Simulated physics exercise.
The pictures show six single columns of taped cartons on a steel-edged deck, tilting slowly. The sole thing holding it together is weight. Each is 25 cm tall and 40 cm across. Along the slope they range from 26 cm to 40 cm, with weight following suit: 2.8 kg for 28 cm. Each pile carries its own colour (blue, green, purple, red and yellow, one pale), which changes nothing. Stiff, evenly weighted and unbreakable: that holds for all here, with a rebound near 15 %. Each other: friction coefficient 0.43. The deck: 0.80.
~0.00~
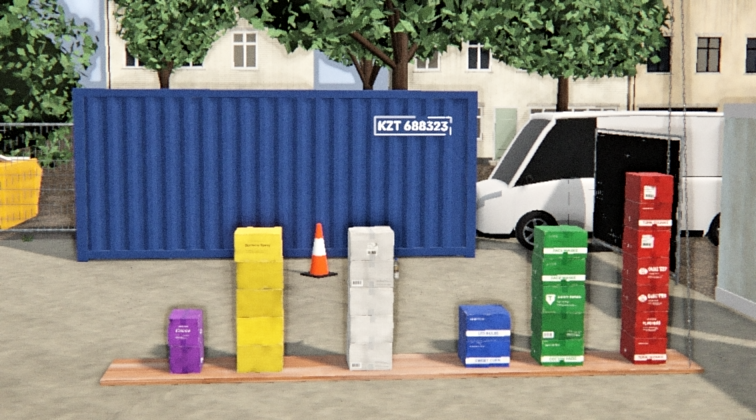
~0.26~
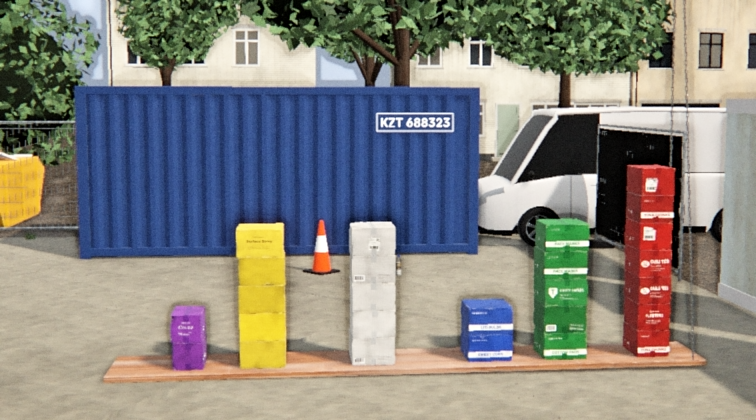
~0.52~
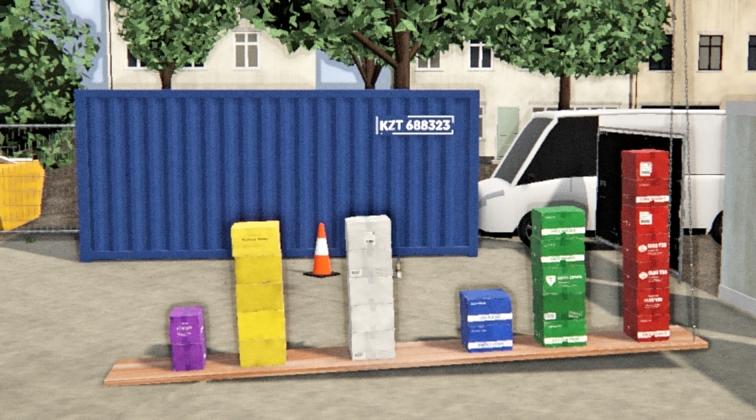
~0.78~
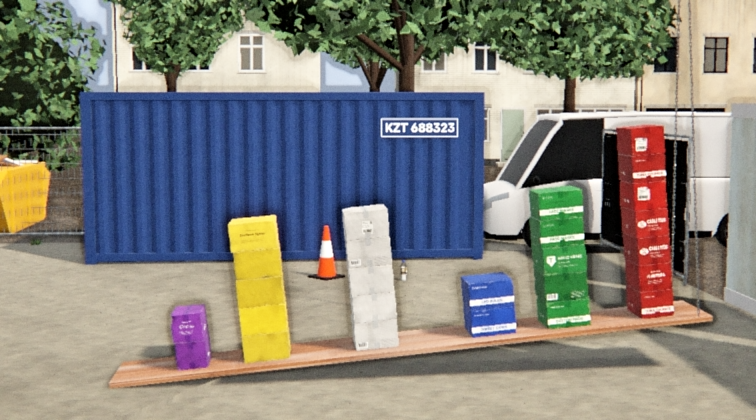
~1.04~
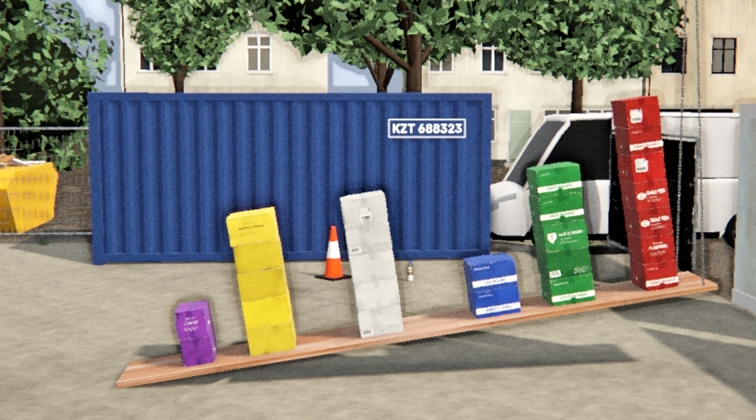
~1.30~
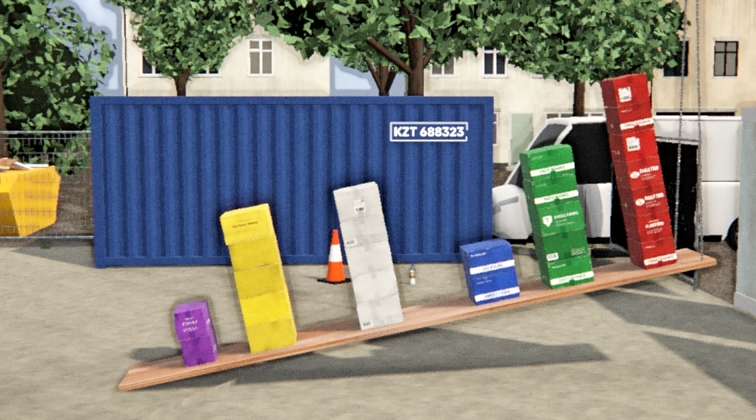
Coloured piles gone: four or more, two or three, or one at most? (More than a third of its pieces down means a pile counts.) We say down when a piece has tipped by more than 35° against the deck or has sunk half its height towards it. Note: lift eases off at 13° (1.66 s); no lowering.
Four or more.
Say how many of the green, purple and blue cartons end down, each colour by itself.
Green: 5, purple: 1, blue: 1.
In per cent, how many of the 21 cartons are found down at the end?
Somewhere near 80 in a hundred.
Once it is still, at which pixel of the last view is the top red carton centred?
In the last picture it sits at roughly (314, 276).
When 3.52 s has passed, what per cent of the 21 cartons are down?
60 %.
By 2.28 s, slope 13°; 5 of the 21 other cartons down; top red carton tilted 52°, 18 cm lower; top green carton tilted 11°.
By 3.52 s, slope 13°; 13 of the 21 other cartons down; top green carton on its side; top blue carton tilted 62°, 13 cm lower.
When it is over (5.1 s), slope 13°; 17 of the 21 other cartons down; top purple carton upside down; top blue carton on its side. Wrecked, blue, green, purple, red and yellow. In pixels of the last frame, middles, top purple carton near (108, 364), top blue carton near (410, 279).
